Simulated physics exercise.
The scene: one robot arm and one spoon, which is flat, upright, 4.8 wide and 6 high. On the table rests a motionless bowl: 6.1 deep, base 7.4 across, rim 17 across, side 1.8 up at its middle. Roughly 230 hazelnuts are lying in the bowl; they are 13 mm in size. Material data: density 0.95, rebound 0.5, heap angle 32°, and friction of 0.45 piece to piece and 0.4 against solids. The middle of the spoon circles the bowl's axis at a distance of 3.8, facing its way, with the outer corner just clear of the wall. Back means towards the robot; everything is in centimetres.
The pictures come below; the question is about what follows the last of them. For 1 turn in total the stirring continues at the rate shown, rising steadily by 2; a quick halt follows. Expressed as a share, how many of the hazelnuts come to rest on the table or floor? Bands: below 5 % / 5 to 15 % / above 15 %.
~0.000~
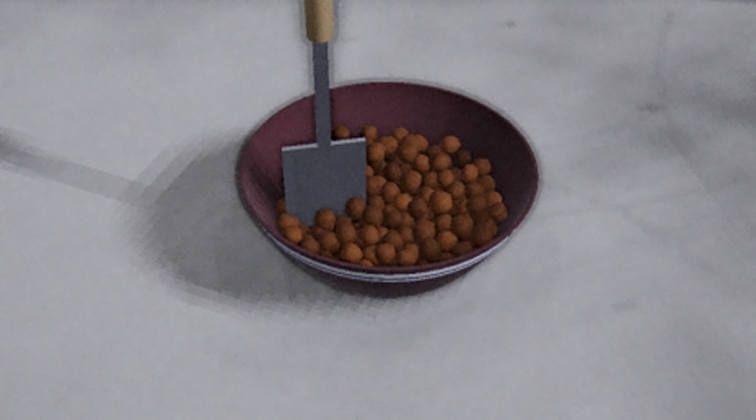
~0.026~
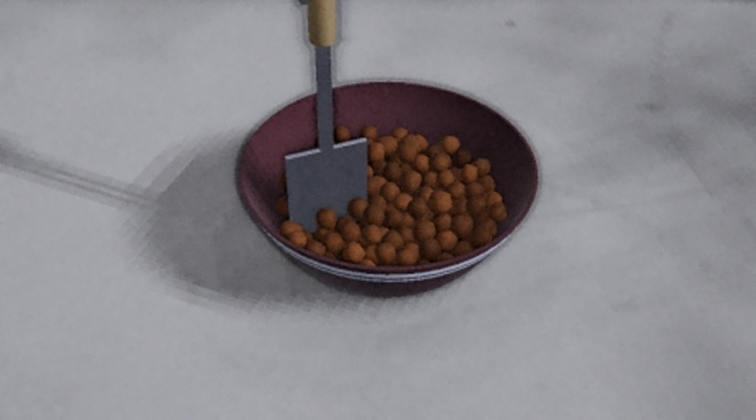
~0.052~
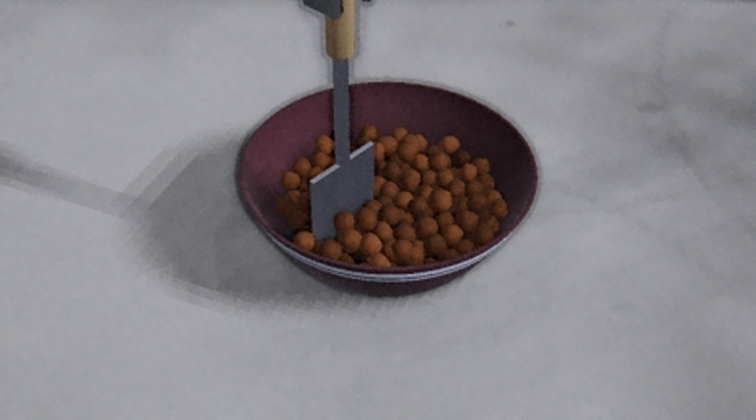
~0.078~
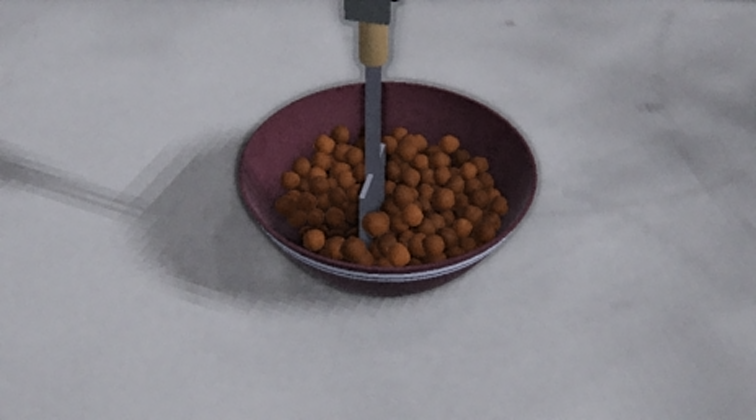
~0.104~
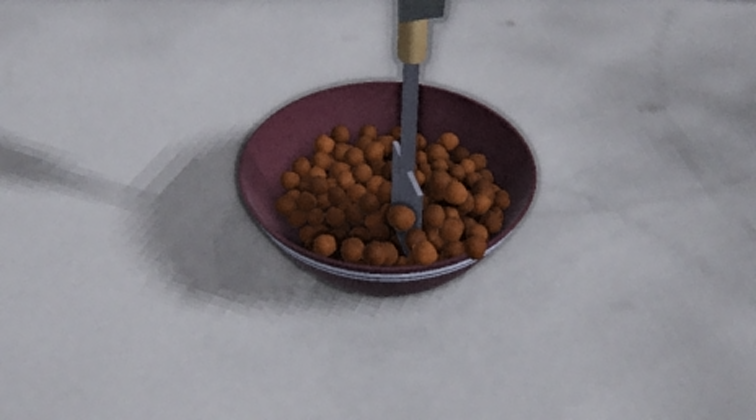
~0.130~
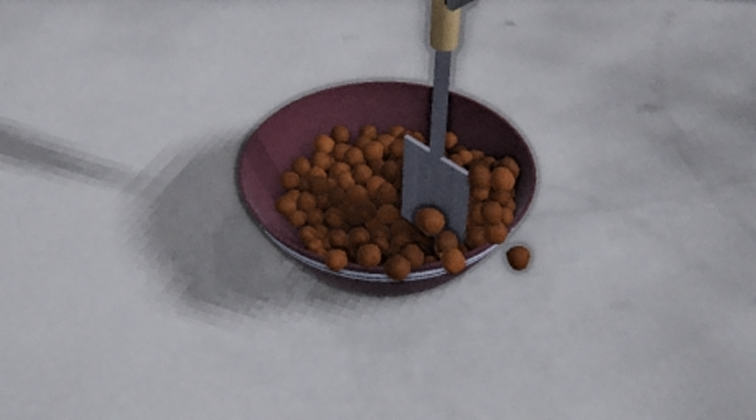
Above 15 %.
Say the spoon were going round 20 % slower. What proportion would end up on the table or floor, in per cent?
Then roughly 25 per cent.
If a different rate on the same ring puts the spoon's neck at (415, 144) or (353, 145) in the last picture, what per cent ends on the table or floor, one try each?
First try: About 25 %; second try: About 5 %.
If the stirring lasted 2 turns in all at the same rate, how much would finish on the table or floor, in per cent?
It would be around 45 percent.
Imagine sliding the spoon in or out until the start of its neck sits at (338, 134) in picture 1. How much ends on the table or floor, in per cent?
Table or floor share: Near 30 %.
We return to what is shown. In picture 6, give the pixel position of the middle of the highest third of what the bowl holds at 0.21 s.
I'd point to somewhere close to (423, 133).
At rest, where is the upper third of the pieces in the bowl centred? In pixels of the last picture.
Near (370, 236).
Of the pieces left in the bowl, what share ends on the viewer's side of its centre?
Around 55 percent of it.
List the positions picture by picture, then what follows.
The first frame shows spoon neck at (323, 122), 0° round; upper third of the load around (392, 192), from x 285 to 495, top at y 135; 230 in the bowl.
The second frame shows spoon neck at (326, 126), 10° round; upper third of the load around (388, 193), from x 285 to 495, top at y 135.
The third frame shows spoon neck at (342, 140), 36° round; upper third of the load around (390, 202), from x 285 to 500, top at y 135.
The fourth frame shows spoon neck at (373, 148), 65° round; upper third of the load around (404, 202), from x 285 to 500, top at y 135.
The fifth frame shows spoon neck at (408, 145), 94° round; upper third of the load around (433, 199), from x 285 to 500, top at y 135; 227 in the bowl, 3 in flight or on the tool.
The sixth frame shows spoon neck at (438, 132), 123° round; upper third of the load around (452, 186), from x 285 to 520, top at y 135; 224 in the bowl, 6 in flight or on the tool.
By 0.21 s, 209° round, highest piece 13 above the table; 205 in the bowl, 1 on the table or floor, 24 in flight or on the tool.
By 0.28 s, 295° round, highest piece 10 above the table; 179 in the bowl, 12 on the table or floor, 39 in flight or on the tool.
By 0.52 s, 0° round, highest piece 5 above the table; 167 in the bowl, 63 on the table or floor.
By 1.22 s, 0° round, highest piece 5 above the table; 167 in the bowl, 63 on the table or floor.
Final count, 167 in the bowl, 63 on the table or floor. That is 27 % on the table or floor.
